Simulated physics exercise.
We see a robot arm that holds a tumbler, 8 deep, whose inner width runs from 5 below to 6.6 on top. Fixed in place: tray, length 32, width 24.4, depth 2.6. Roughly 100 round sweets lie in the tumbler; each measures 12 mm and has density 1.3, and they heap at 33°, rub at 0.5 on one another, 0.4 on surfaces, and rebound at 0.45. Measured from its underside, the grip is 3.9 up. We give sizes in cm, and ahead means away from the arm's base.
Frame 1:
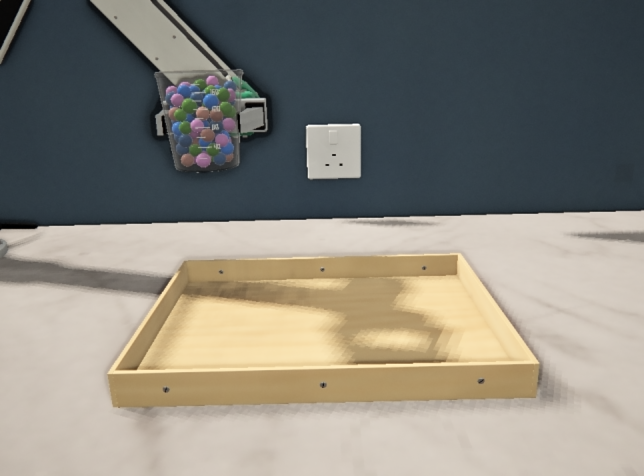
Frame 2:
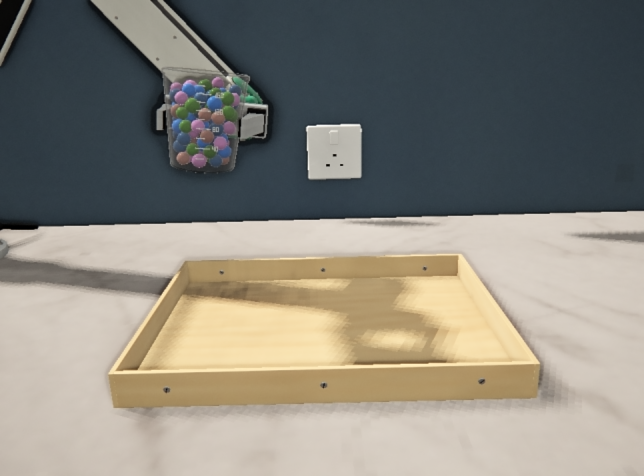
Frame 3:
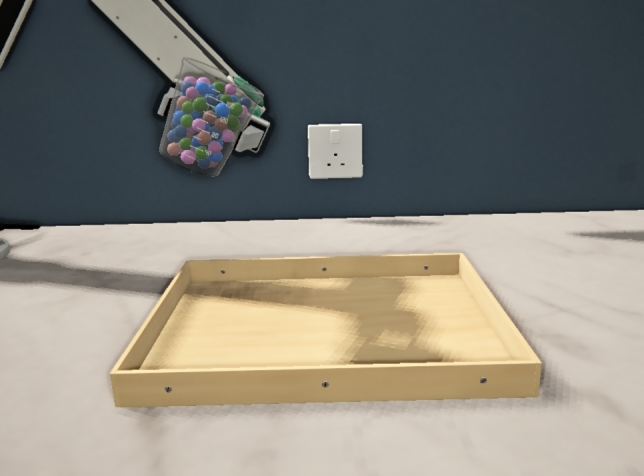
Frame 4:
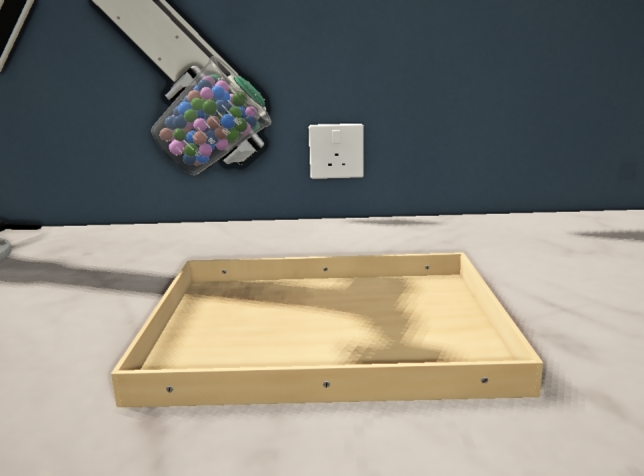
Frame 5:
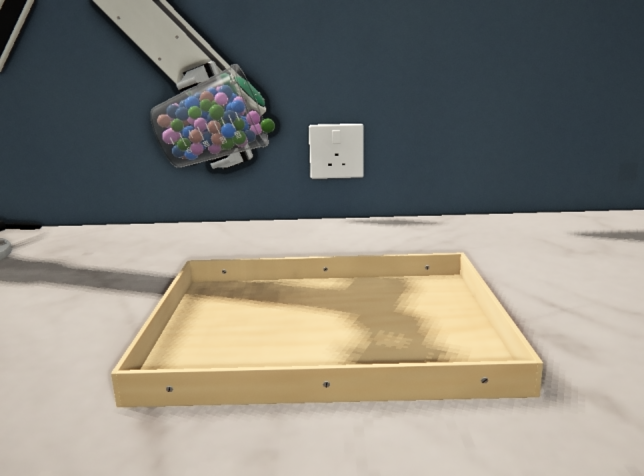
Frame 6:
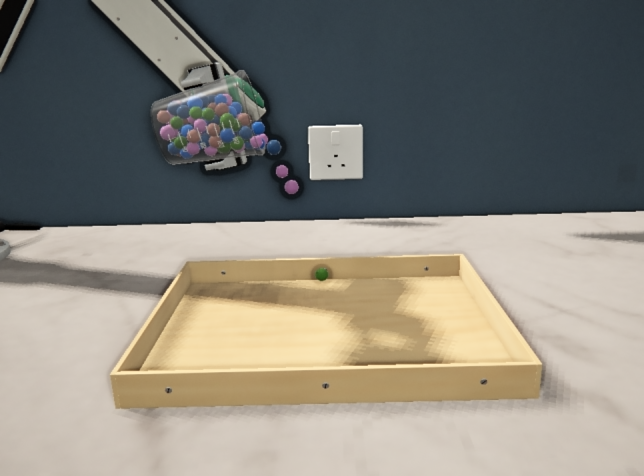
Above a shallow wooden tray on a marble counter, a robot arm tilted a clear tumbler of colourful round sweets steadily to the right until a few dropped out, one landing in the tray.
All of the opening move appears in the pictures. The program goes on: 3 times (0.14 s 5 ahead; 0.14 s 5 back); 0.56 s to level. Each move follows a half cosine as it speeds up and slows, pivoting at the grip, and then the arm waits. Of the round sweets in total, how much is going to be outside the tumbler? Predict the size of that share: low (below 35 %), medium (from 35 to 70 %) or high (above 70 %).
Predicted share: High.
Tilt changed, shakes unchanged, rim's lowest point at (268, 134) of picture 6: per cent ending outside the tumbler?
Around 55 per cent of it.
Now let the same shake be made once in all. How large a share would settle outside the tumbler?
Expected share: About 65 %.
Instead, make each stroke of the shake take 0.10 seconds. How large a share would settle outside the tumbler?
Then about 95 per cent.
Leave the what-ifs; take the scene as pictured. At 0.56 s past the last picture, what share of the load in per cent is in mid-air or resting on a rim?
About 16 %.
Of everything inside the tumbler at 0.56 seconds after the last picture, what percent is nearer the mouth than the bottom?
I'd say close to 85 per cent.
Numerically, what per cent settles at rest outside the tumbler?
Roughly 90 percent.
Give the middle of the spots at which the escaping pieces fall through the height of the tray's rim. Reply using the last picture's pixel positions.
I'd put it somewhere near (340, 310).
Then, 0.56 s later, tilted 79° forward, highest piece 20 above the table; 58 in the tray, 22 in the tumbler, 15 in flight or on a rim.
Then, 1.12 s later, tilted 40° forward, highest piece 20 above the table; 84 in the tray, 11 in the tumbler.
Then, 1.60 s later, level, highest piece 19 above the table; 84 in the tray, 11 in the tumbler.
Then, 2.65 s later, level, highest piece 19 above the table; 84 in the tray, 11 in the tumbler.
At rest, 84 in the tray, 11 in the tumbler. That is 88 % outside the tumbler.
